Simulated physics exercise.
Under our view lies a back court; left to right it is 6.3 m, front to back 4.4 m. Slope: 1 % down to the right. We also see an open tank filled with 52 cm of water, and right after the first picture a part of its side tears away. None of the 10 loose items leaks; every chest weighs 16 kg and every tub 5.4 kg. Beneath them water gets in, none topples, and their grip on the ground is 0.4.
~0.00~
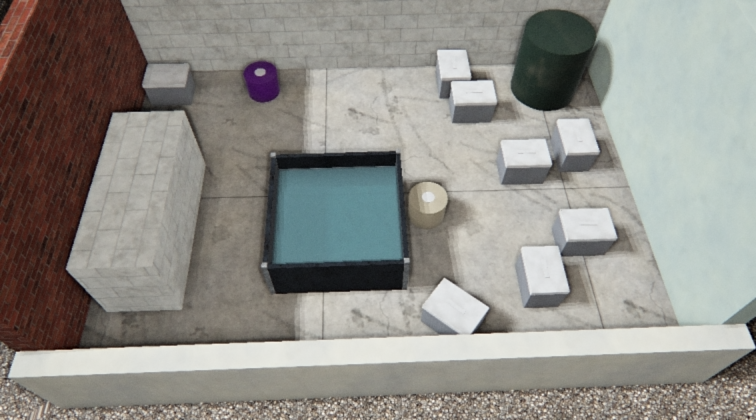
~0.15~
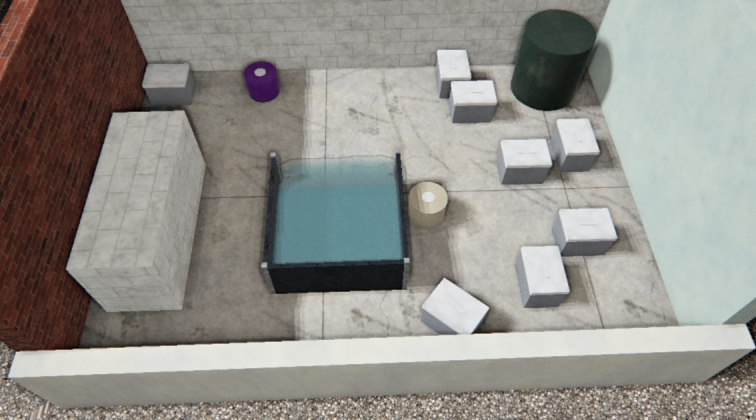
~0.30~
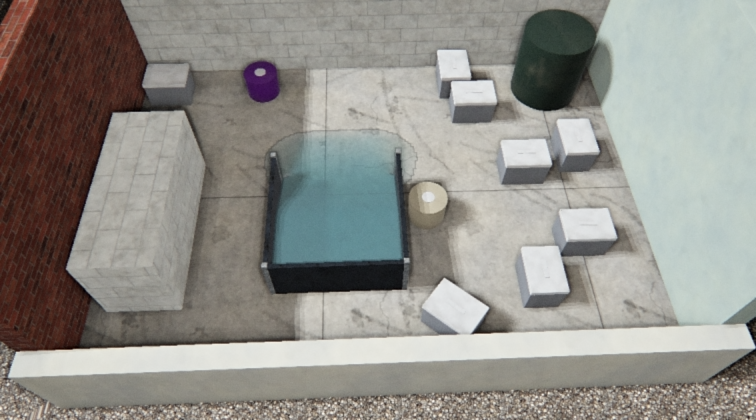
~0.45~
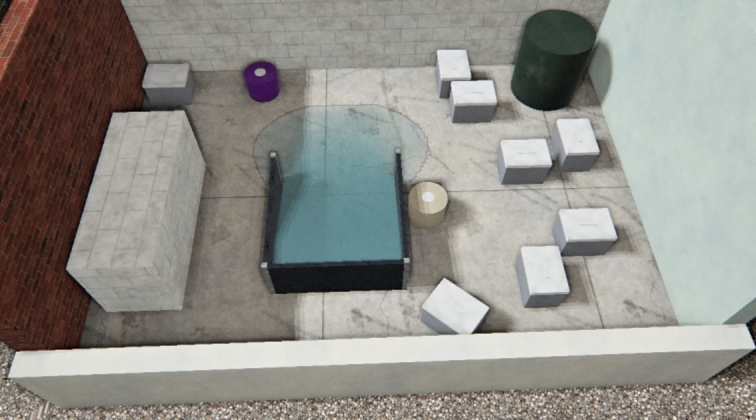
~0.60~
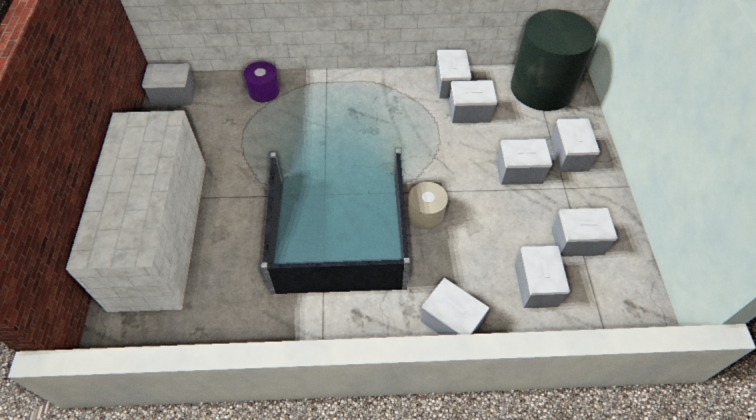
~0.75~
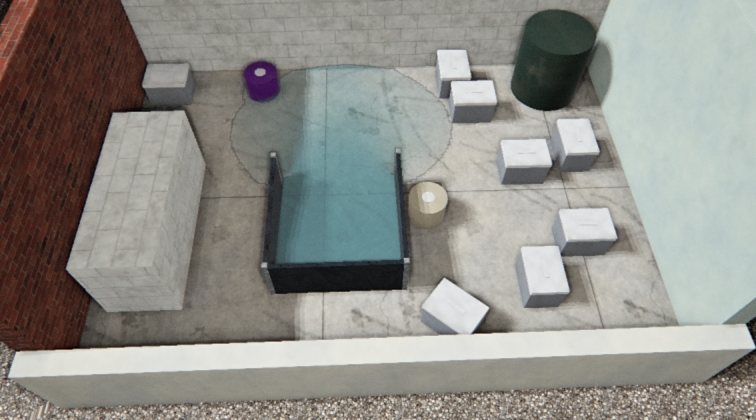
An open tank of water in a walled court lost its back side, and the water spread out across the paving in a widening rounded sheet toward the purple tub, while the blocks and tubs stayed still.
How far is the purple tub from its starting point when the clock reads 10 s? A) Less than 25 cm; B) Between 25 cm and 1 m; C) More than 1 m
(C) More than 1 m.
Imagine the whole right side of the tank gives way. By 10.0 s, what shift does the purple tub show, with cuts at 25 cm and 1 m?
In that case the purple tub stays put.
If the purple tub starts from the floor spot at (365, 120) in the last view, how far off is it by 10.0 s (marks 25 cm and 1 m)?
In the end it is hauled off.
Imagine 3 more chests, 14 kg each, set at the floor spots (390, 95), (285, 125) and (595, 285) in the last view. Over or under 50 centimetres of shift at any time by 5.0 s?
In order: Above it, above it, below it.
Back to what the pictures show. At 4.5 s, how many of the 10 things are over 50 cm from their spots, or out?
I count 5 of them.
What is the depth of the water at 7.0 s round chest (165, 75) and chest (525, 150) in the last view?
4 and 2 cm.
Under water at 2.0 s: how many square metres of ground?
Near 10.5 m2 in all.
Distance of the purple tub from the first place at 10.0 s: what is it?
Distance: Near 200 cm.
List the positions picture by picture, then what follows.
In the first frame, the purple tub at (260, 73), on the bottom; 1.9 m2 under water; 0 of 10 have shifted.
In the second frame, the purple tub at (260, 73) rests on the ground; water covers 2.6 m2; 0 of 10 have shifted.
In the third frame, the purple tub at (260, 73), on the bottom; 3.4 m2 under water; 0 of 10 have shifted.
In the fourth frame, the purple tub at (260, 73), on the bottom; 4.5 m2 under water; 0 of 10 have shifted.
In the fifth frame, the purple tub at (260, 73) rests on the ground; 5.7 m2 under water; 0 of 10 have shifted.
In the sixth frame, the purple tub at (260, 73) rests on the ground; water covers 6.9 m2; 0 of 10 have shifted.
After 2.0 s the purple tub is near (194, 60), 0.9 m from its start, afloat; 1 afloat.
After 4.5 s the purple tub is near (206, 77), 0.7 m from its start, afloat; 2 afloat.
After 7.0 s the purple tub is near (290, 86), 0.5 m from its start, afloat; 2 afloat.
After 10.0 s the purple tub is near (388, 131), 2.0 m from its start, afloat; 2 afloat.
